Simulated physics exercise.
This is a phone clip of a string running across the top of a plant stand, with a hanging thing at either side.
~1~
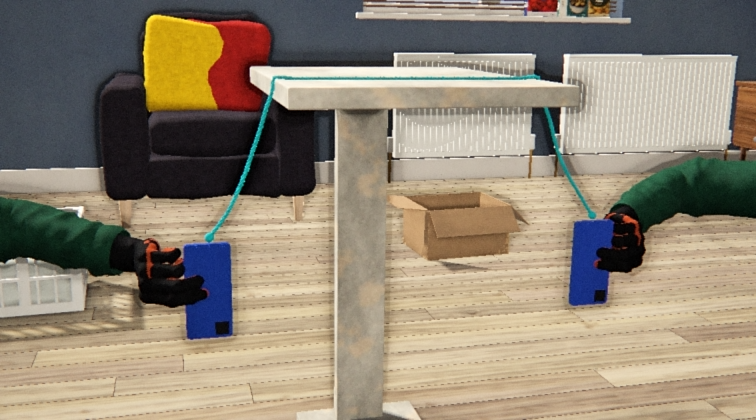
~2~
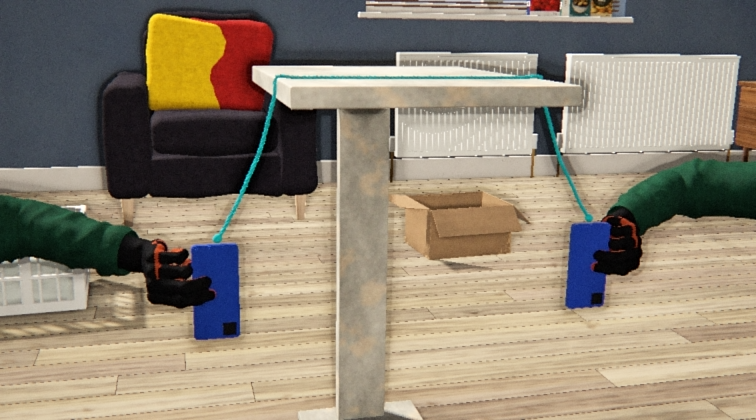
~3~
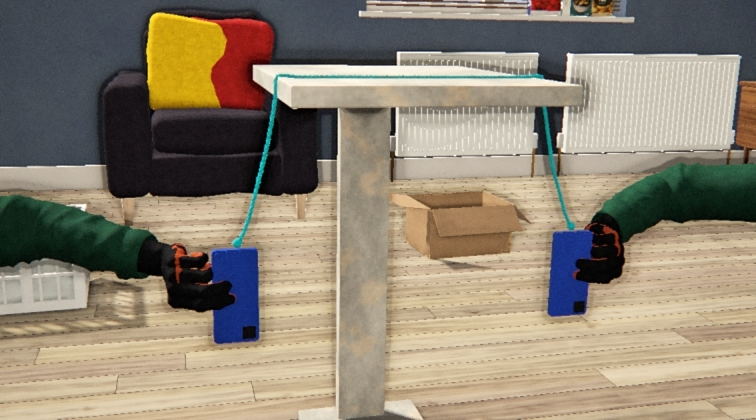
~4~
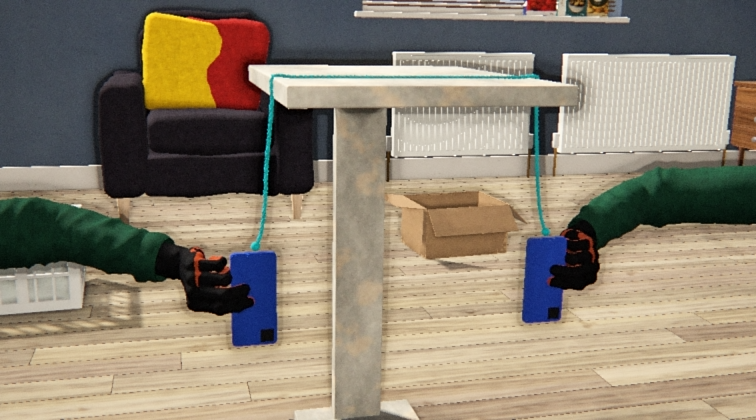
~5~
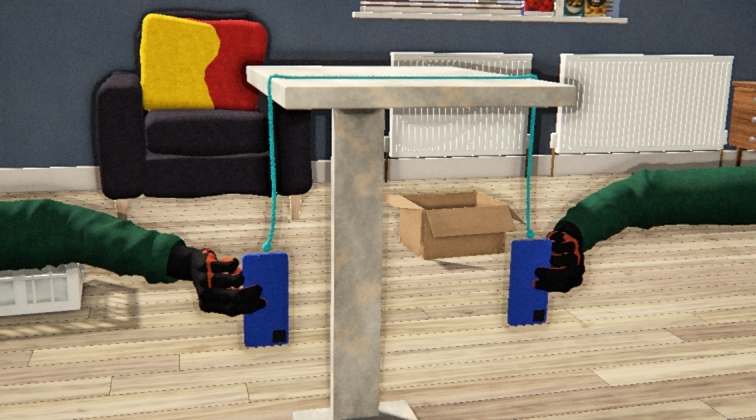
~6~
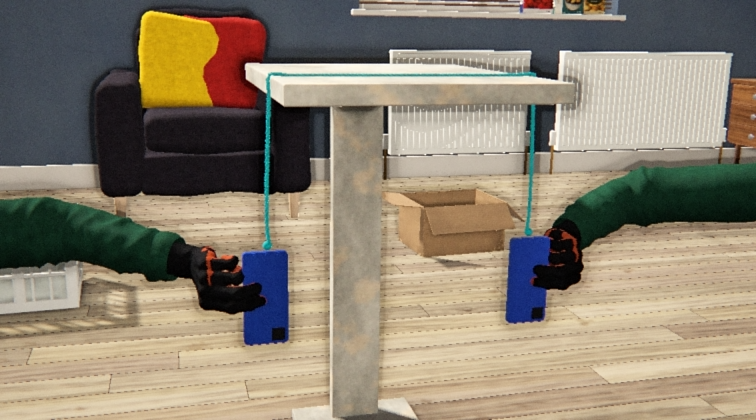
The clip opens with two gloved hands in green sleeves holding blue phones out to either side of a plant stand, a teal string slanting down to each from across the top. The hands bring the phones inward and slightly lower until the string hangs nearly straight, then stay almost still, still gripping them.
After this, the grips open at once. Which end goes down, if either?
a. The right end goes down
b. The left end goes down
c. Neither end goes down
The answer is c.
Then, 0.44 s on from there, left phone still level near (275, 300); right phone still level near (520, 281).
Then, 1.18 s on from there, left phone still level near (266, 300); right phone still level near (528, 281).
In the end, left phone still level near (278, 300); right phone still level near (518, 281). The string hangs still.
